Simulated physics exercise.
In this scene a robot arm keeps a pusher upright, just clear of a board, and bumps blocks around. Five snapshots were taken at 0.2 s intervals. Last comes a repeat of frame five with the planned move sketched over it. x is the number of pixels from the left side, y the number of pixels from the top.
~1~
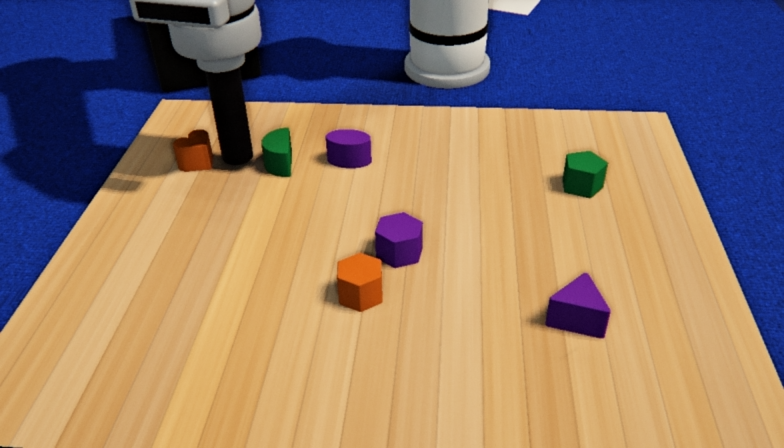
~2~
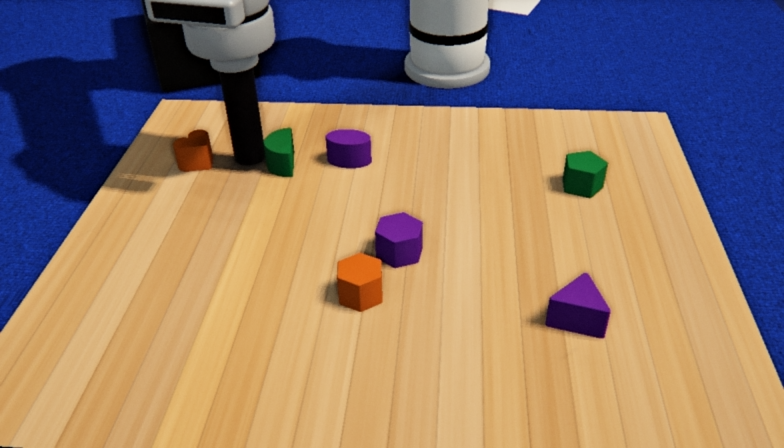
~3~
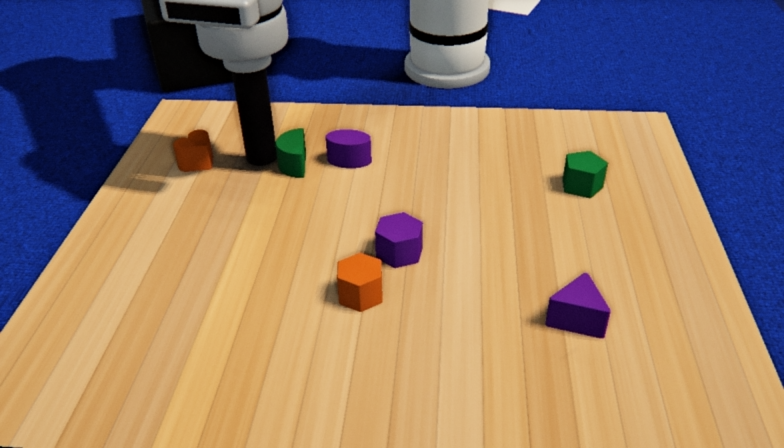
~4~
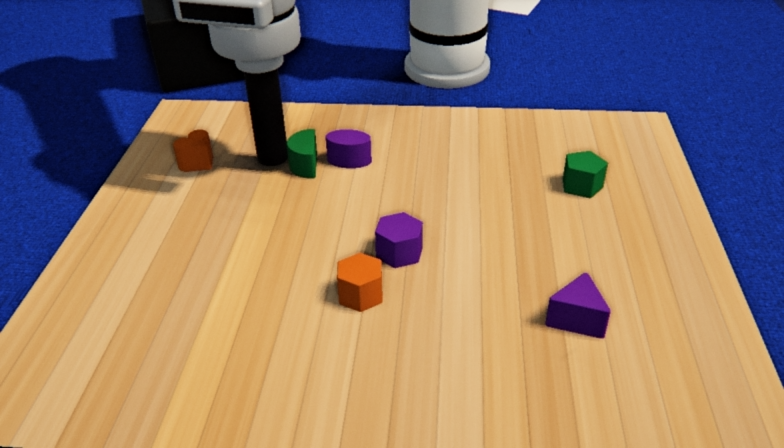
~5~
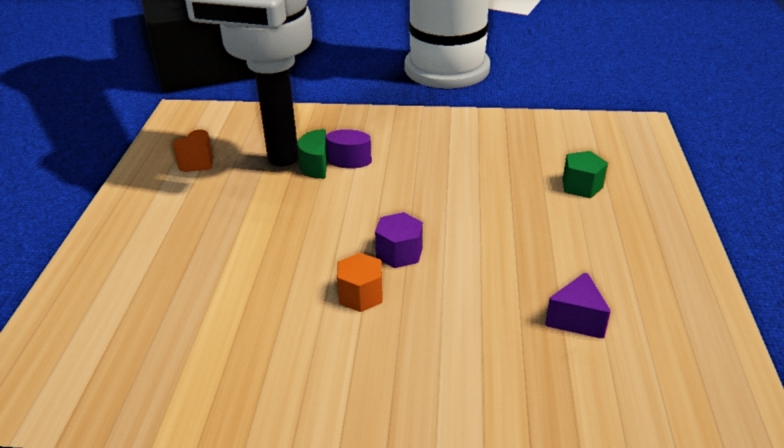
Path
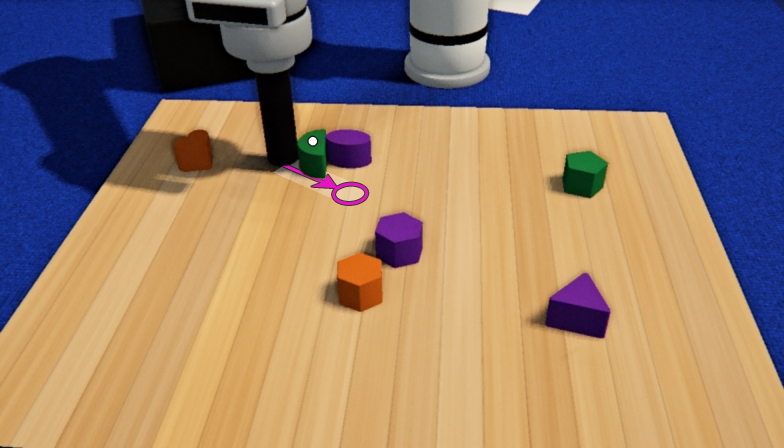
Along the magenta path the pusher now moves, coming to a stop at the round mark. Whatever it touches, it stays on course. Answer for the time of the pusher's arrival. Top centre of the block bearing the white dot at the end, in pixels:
Top centre: (344, 143).
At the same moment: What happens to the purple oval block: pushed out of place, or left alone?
Moved away.
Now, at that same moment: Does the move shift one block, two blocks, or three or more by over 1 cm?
The answer is two blocks, counting only moves over 1 cm.
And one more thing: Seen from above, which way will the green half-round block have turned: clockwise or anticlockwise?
The sense of turning is anti-clockwise.
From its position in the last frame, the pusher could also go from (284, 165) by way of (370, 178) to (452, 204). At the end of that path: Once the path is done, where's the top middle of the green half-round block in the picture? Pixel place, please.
(396, 139)
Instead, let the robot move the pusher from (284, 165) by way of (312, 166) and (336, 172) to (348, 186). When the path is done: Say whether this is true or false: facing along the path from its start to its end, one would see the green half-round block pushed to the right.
That is false.
The drawn path runs in a line from (284, 165) to (350, 194); the dot is on the green half-round block.
The first path, step by step. Halfway along, pusher at (316, 172); green half-round block at (342, 143), turned 70° anticlockwise; purple oval block at (366, 132).
At the end, pusher at (350, 187); orange heart block not moved; green half-round block at (344, 143), turned 70° anticlockwise; purple oval block at (366, 132).
